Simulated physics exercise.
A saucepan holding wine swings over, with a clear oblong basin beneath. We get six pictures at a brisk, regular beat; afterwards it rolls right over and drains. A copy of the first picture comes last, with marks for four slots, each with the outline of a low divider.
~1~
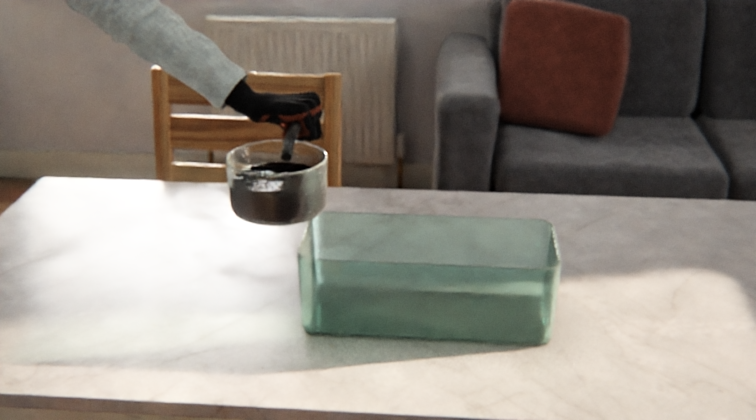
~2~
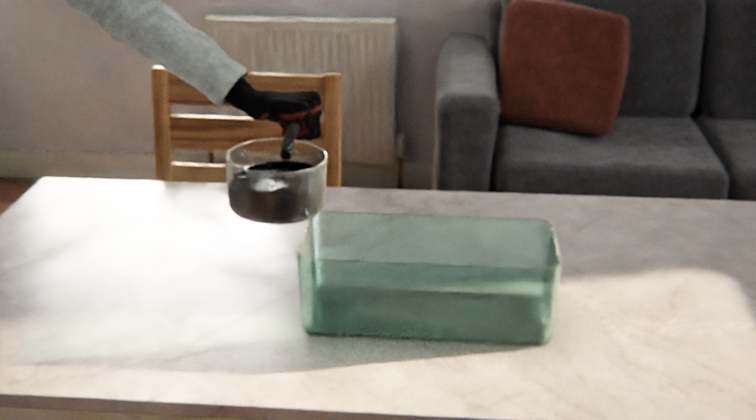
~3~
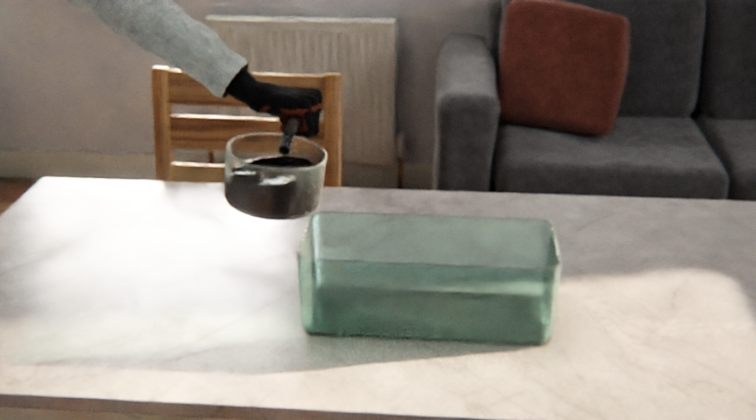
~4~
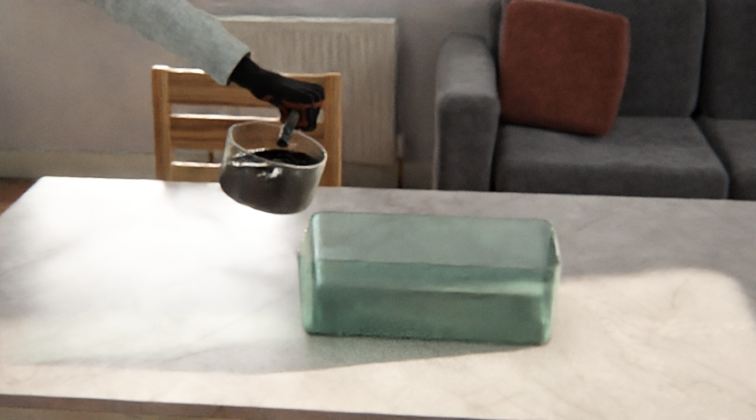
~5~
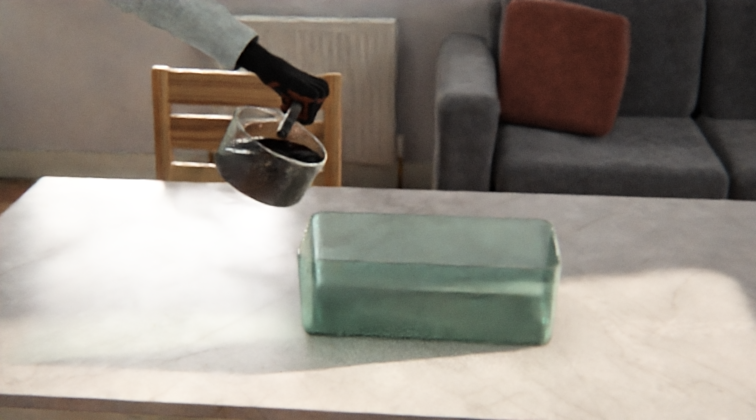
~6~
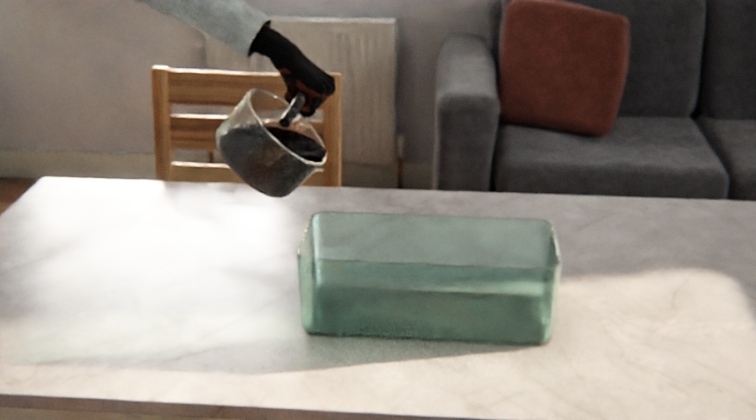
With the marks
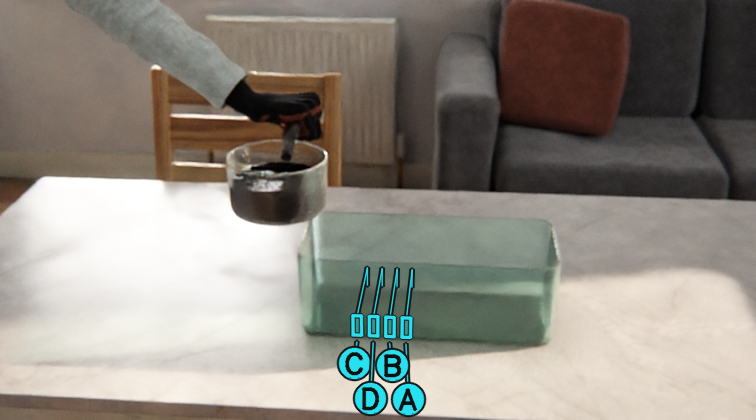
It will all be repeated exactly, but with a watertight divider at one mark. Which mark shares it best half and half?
The answer is position A.
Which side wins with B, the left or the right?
The right one.
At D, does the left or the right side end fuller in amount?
The right side.
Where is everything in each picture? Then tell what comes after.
Upright, lip at (324, 158); basin from (303, 330) to (552, 342); nothing has left yet, in the first picture.
Upright, lip at (324, 158); nothing has left yet, in the second picture.
Tipped about 8°, lip at (324, 158); nothing has left yet, in the third picture.
Tipped about 17°, lip at (324, 158); nothing has left yet, in the fourth picture.
Tipped about 29°, lip at (324, 158); nothing has left yet, in the fifth picture.
Tipped about 43°, lip at (324, 158); wine is over the lip, down to (324, 158), in the sixth picture.
In cyan, A at (405, 343); B at (389, 343); C at (356, 341); D at (373, 342).
With A, about 51 % ends left of the wall and 48 % right of it.
With B, about 18 % ends left of the wall and 80 % right of it.
With C, about 11 % ends left of the wall and 88 % right of it.
With D, about 13 % ends left of the wall and 86 % right of it.
